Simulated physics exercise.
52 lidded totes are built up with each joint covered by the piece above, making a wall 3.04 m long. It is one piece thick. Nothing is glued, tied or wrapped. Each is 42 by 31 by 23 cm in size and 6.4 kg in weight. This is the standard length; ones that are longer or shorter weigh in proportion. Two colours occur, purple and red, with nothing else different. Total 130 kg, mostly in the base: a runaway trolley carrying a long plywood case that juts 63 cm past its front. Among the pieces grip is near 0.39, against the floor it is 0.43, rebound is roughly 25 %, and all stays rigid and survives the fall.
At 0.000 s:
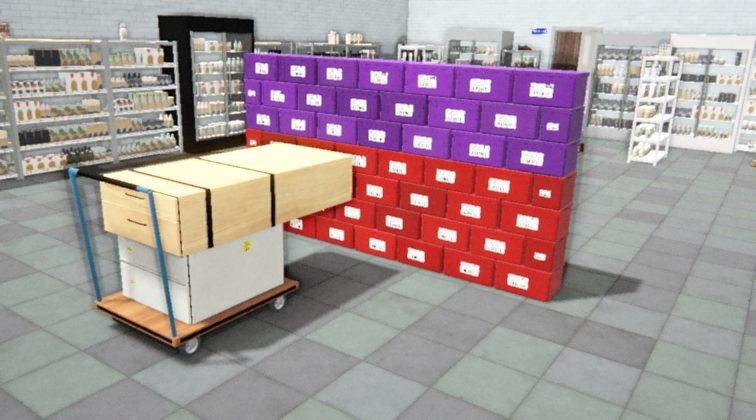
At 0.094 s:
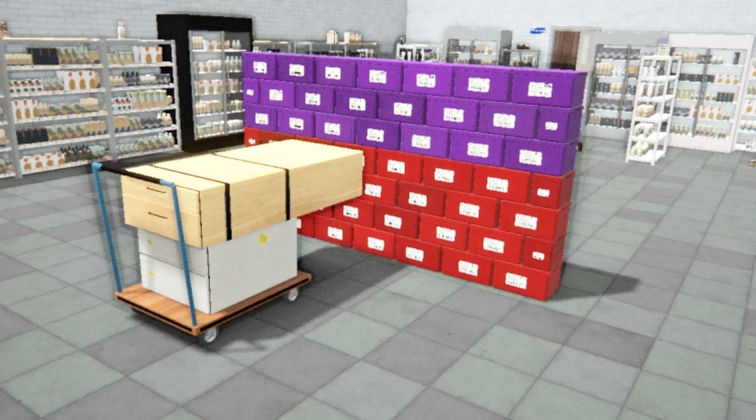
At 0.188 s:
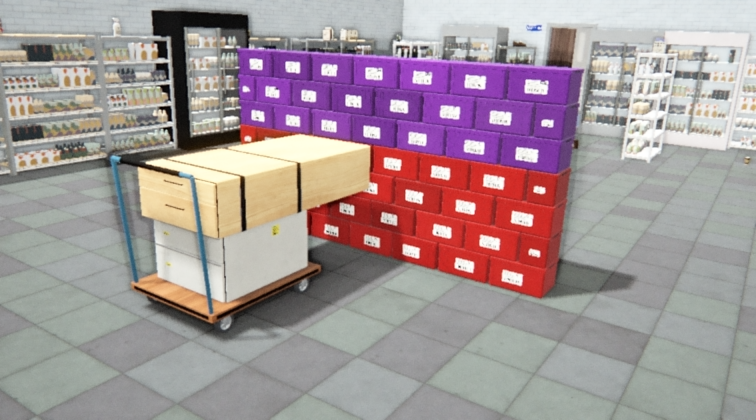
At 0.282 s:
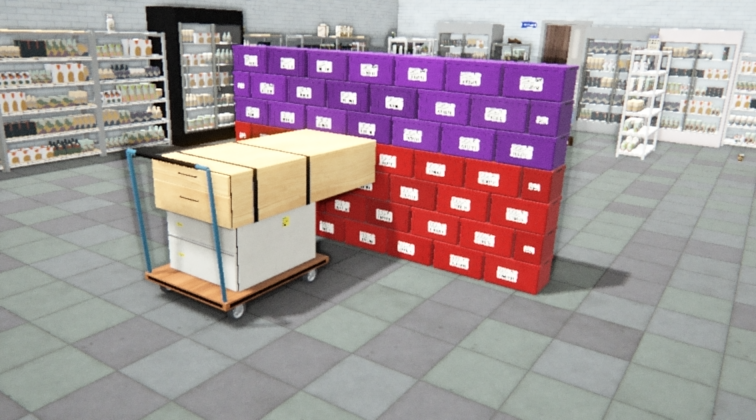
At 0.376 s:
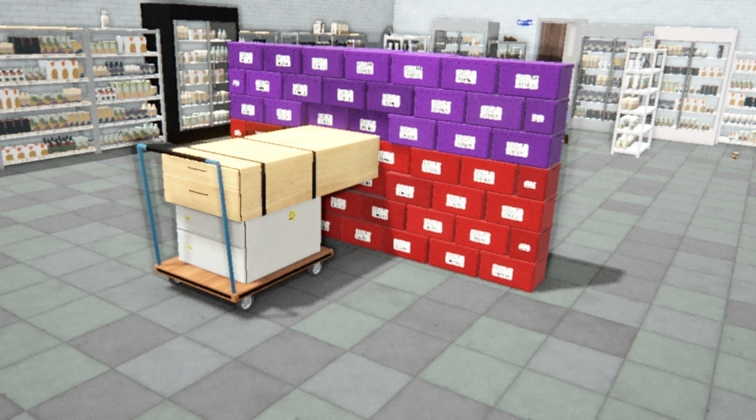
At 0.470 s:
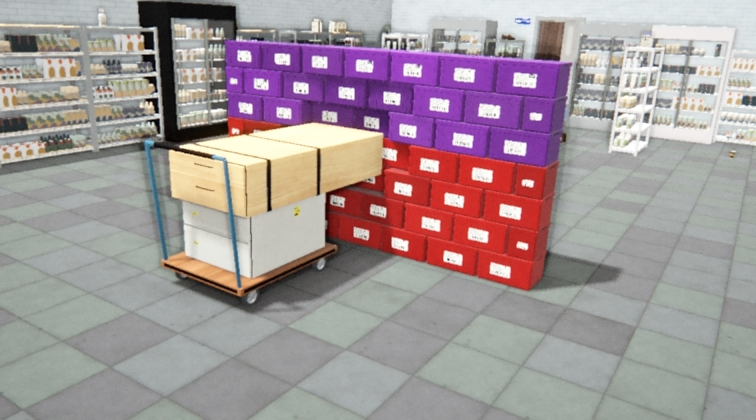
A wall of purple and red boxes stood in a store aisle as a flat cart stacked with long wooden crates rolled up to it, and the overhanging load nudged a few boxes slightly.
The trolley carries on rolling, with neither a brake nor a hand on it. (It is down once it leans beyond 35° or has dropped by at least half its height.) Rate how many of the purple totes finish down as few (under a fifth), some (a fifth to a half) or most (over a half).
Most.
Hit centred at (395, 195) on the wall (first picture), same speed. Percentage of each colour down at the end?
In that case, red 0 and purple 0 in a hundred end down.
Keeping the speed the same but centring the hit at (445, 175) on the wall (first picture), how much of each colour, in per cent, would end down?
Red 30 %, purple 60 %.
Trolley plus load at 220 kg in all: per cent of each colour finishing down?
Colour by colour that makes red 20, purple 70 percent.
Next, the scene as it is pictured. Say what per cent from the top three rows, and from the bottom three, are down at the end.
70% and 10%.
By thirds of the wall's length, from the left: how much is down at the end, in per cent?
The left third ends at 40 per cent, the middle at 70 per cent and the right at 10 per cent.
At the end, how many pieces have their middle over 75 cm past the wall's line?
20 or so.
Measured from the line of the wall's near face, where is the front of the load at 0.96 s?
Reading: Approx. 25 cm past the line.
After 0.96 s, load 24 cm past the wall's line, stopped; none of the 22 purple totes down (0 of 52 in all colours); top purple tote 7° from how it stood; top red tote 7° from how it stood.
After 1.84 s, load 24 cm past the wall's line, stopped; 7 of the 22 purple totes down (8 of 52 in all colours); top purple tote 32° from how it stood, 13 cm lower; top red tote 32° from how it stood, 10 cm lower.
After 2.16 s, load 24 cm past the wall's line, stopped; 15 of the 22 purple totes down (21 of 52 in all colours); top purple tote 58° from how it stood, 73 cm lower; top red tote on its side.
After 2.64 s, load 24 cm past the wall's line, stopped; 15 of the 22 purple totes down (21 of 52 in all colours); top purple tote on its side; top red tote on its side.
In the end (3.4 s), load 24 cm past the wall's line, stopped; 15 of the 22 purple totes down (21 of 52 in all colours); top purple tote on its side; top red tote on its side. That is 68 per cent. From the last view, middles, top purple tote near (485, 167), top red tote near (409, 199).
